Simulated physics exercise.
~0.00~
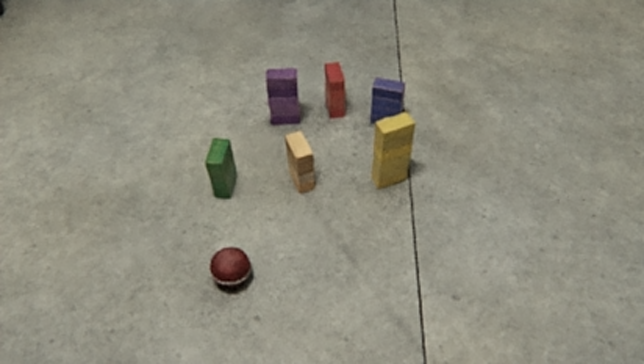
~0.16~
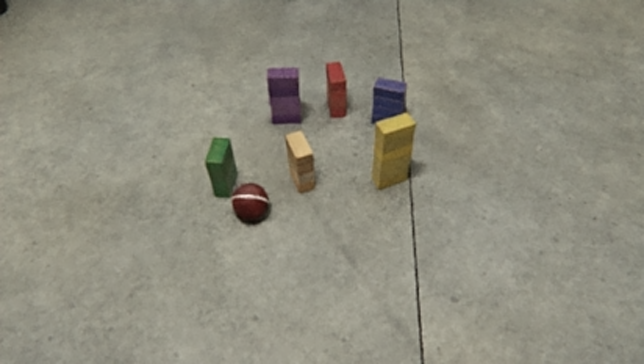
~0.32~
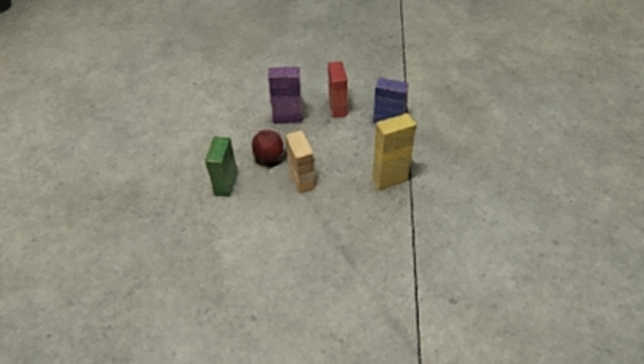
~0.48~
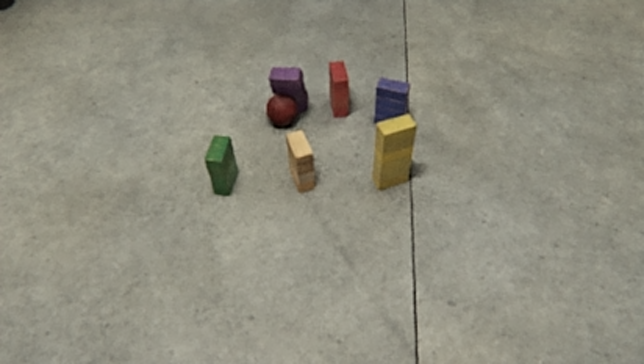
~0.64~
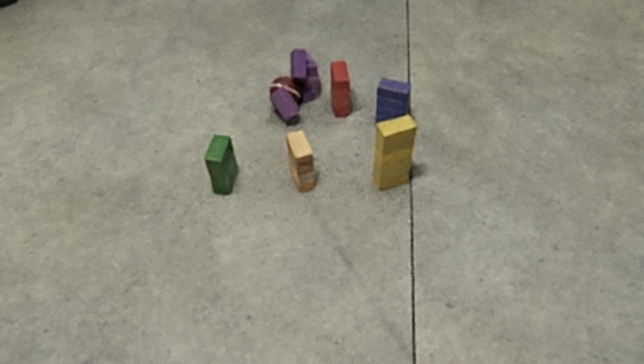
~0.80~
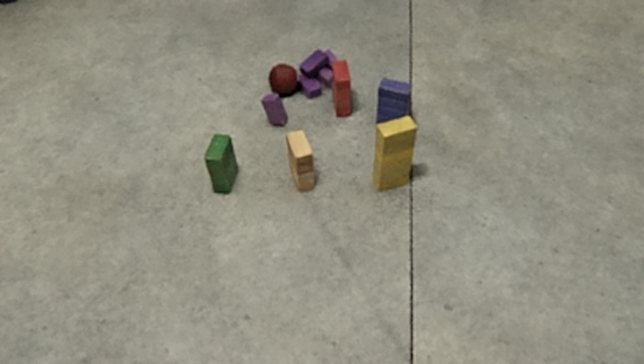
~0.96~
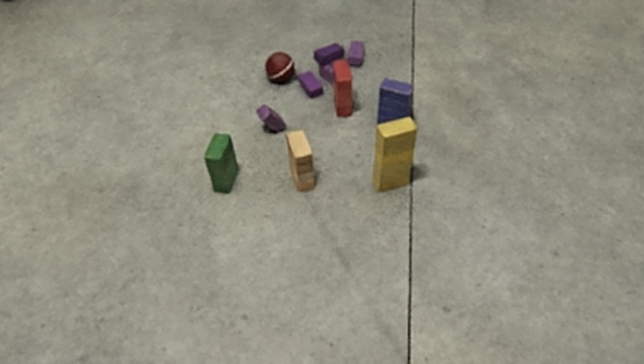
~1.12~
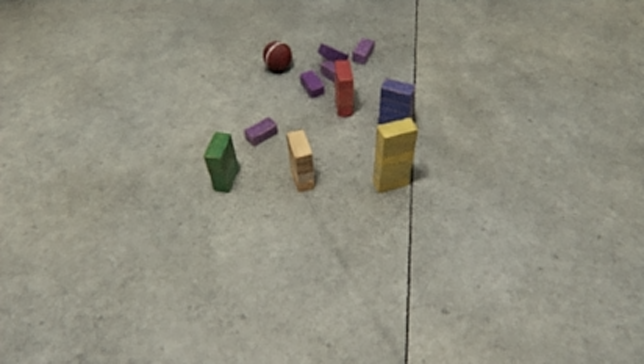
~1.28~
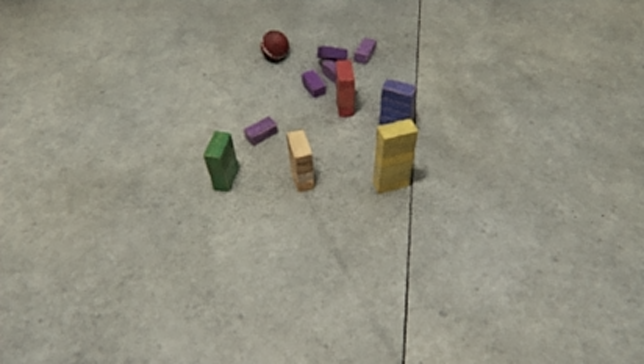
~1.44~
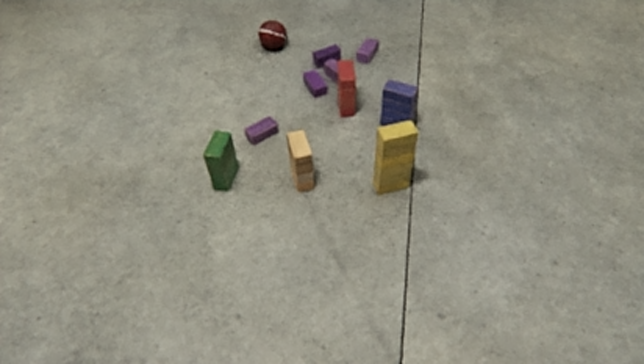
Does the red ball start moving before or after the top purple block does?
The red ball starts moving before the top purple block. It is already rolling across the floor while the purple block still sits in place, and the block only tips once the ball reaches its stack.
